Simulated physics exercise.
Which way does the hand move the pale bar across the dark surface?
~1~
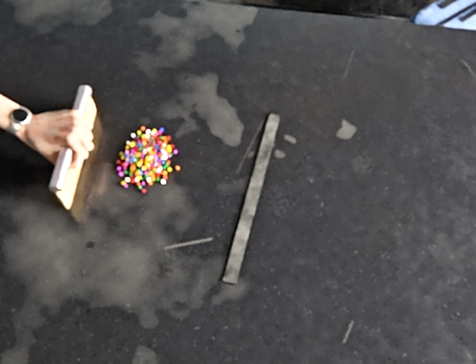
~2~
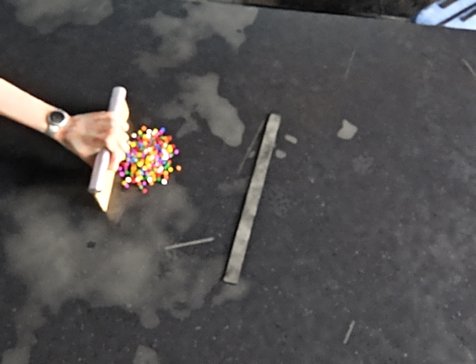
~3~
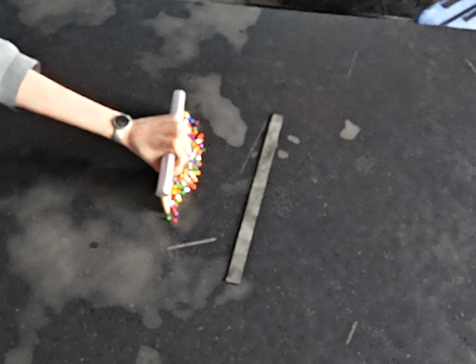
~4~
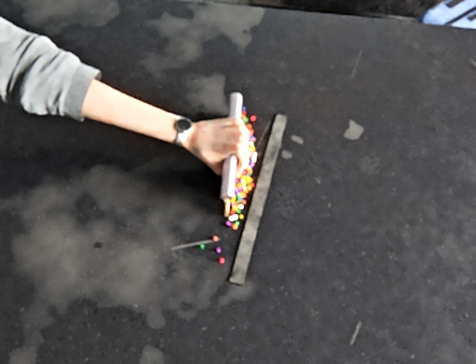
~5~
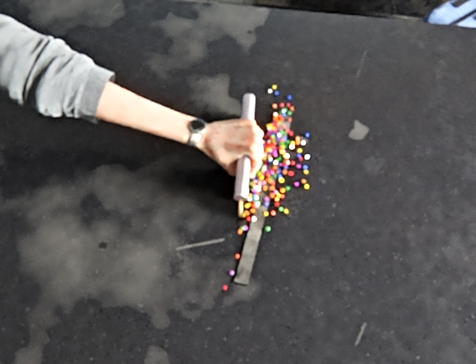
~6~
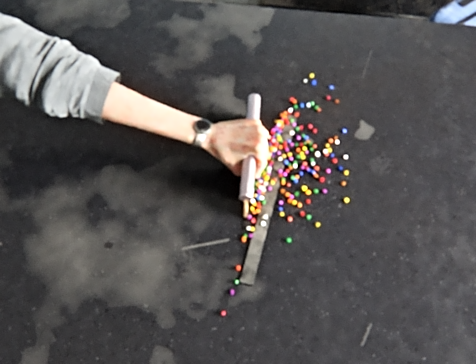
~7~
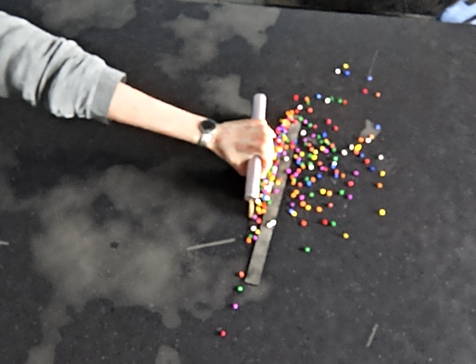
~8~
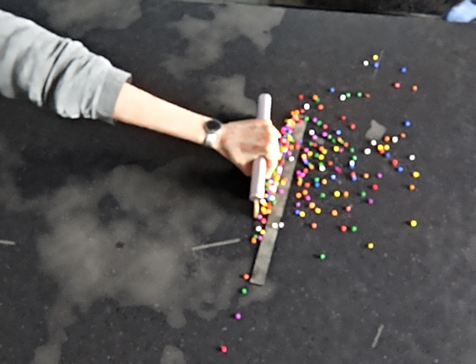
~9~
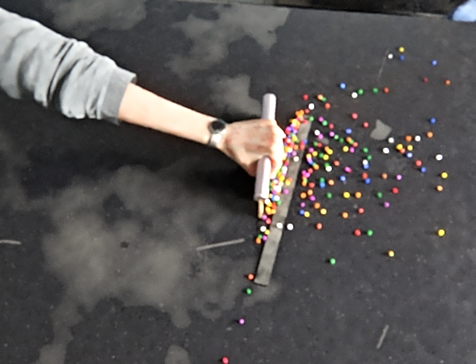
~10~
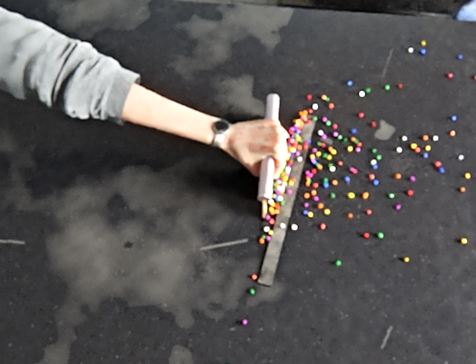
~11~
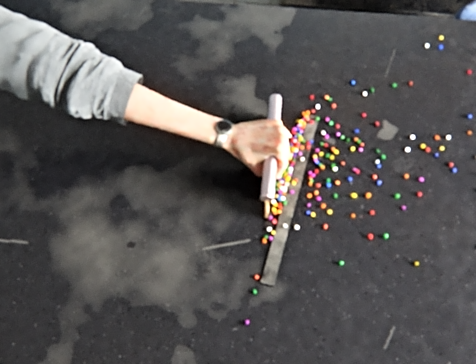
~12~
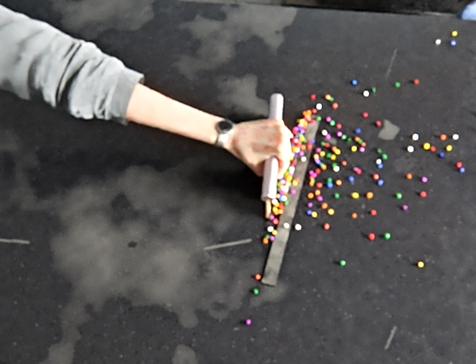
The hand moves the bar to the right, towards the thin strip.
